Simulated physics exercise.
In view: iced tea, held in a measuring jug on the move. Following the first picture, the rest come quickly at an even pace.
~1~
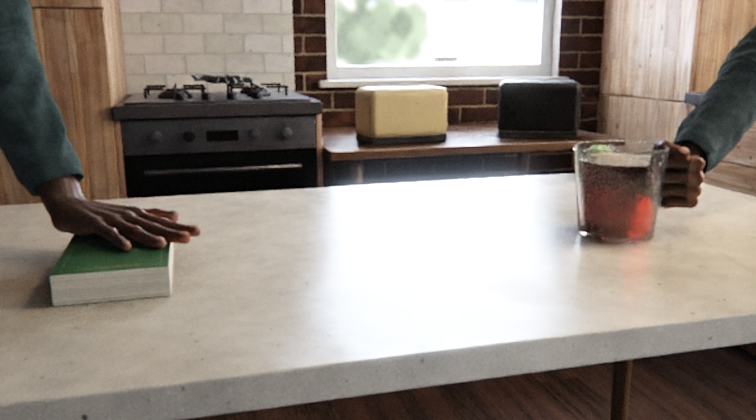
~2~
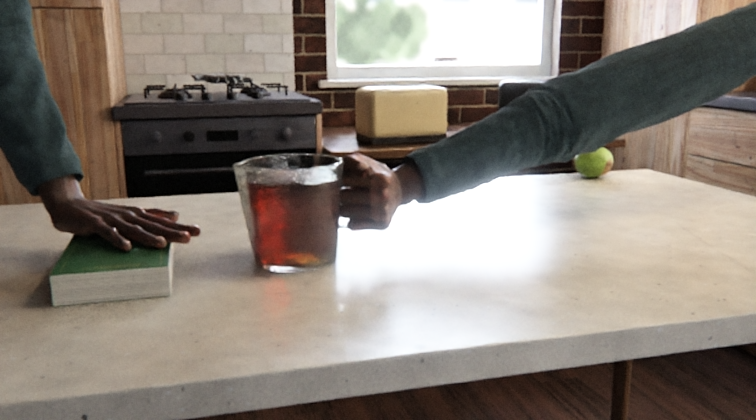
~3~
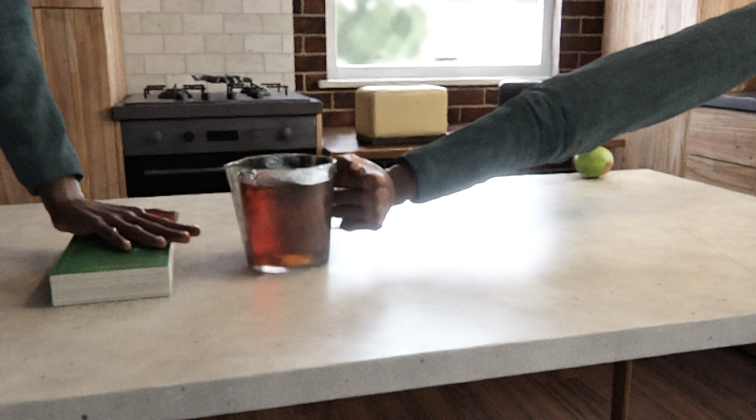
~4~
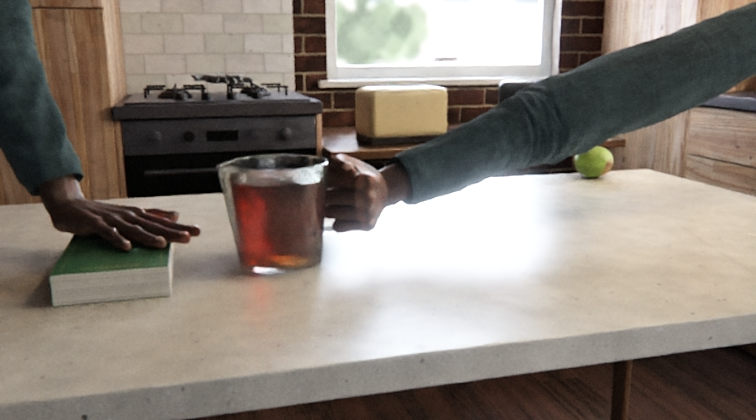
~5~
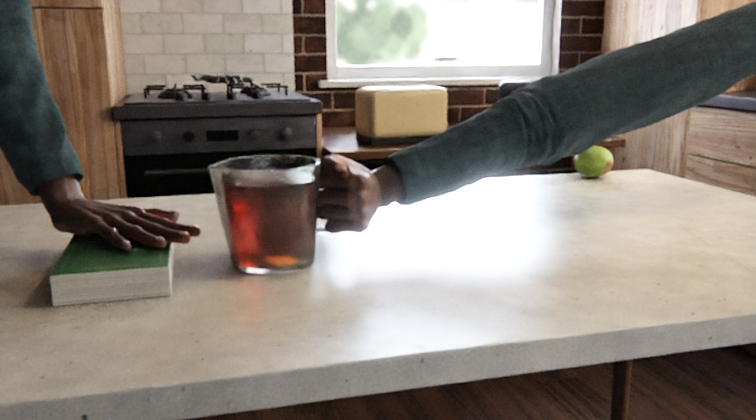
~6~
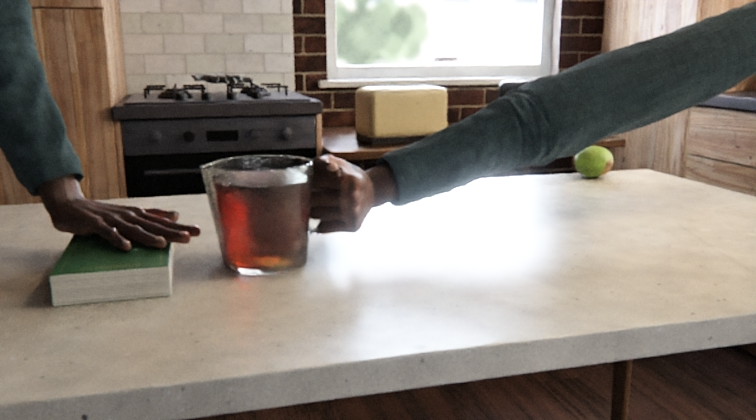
A glass jug of iced tea, gripped by a hand, moved left across the pale kitchen counter, uncovering a green fruit, then crept further left while another hand rested on a thick green book.
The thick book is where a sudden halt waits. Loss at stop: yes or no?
No.
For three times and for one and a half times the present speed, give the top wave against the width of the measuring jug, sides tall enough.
About 30 %, then about 15 %.
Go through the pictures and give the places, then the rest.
In the first frame, at rest; measuring jug (619, 188) about three quarters full; thick book (119, 261).
In the second frame, under way; measuring jug about three quarters full, surface at (294, 178).
In the third frame, moved on by about 5 px; measuring jug (287, 209) about three quarters full.
In the fourth frame, moved on by about 5 px; measuring jug about three quarters full, surface at (278, 178).
In the fifth frame, moved on by about 10 px; measuring jug (271, 210) about three quarters full.
In the sixth frame, moved on by about 10 px; measuring jug about three quarters full, surface at (263, 179); thick book (119, 261).
Soon after, the measuring jug meets the thick book.
Later, the iced tea surges up the wall; the wave climbs under half way to the rim.
In the end, the measuring jug stands at the thick book; nothing has left it.
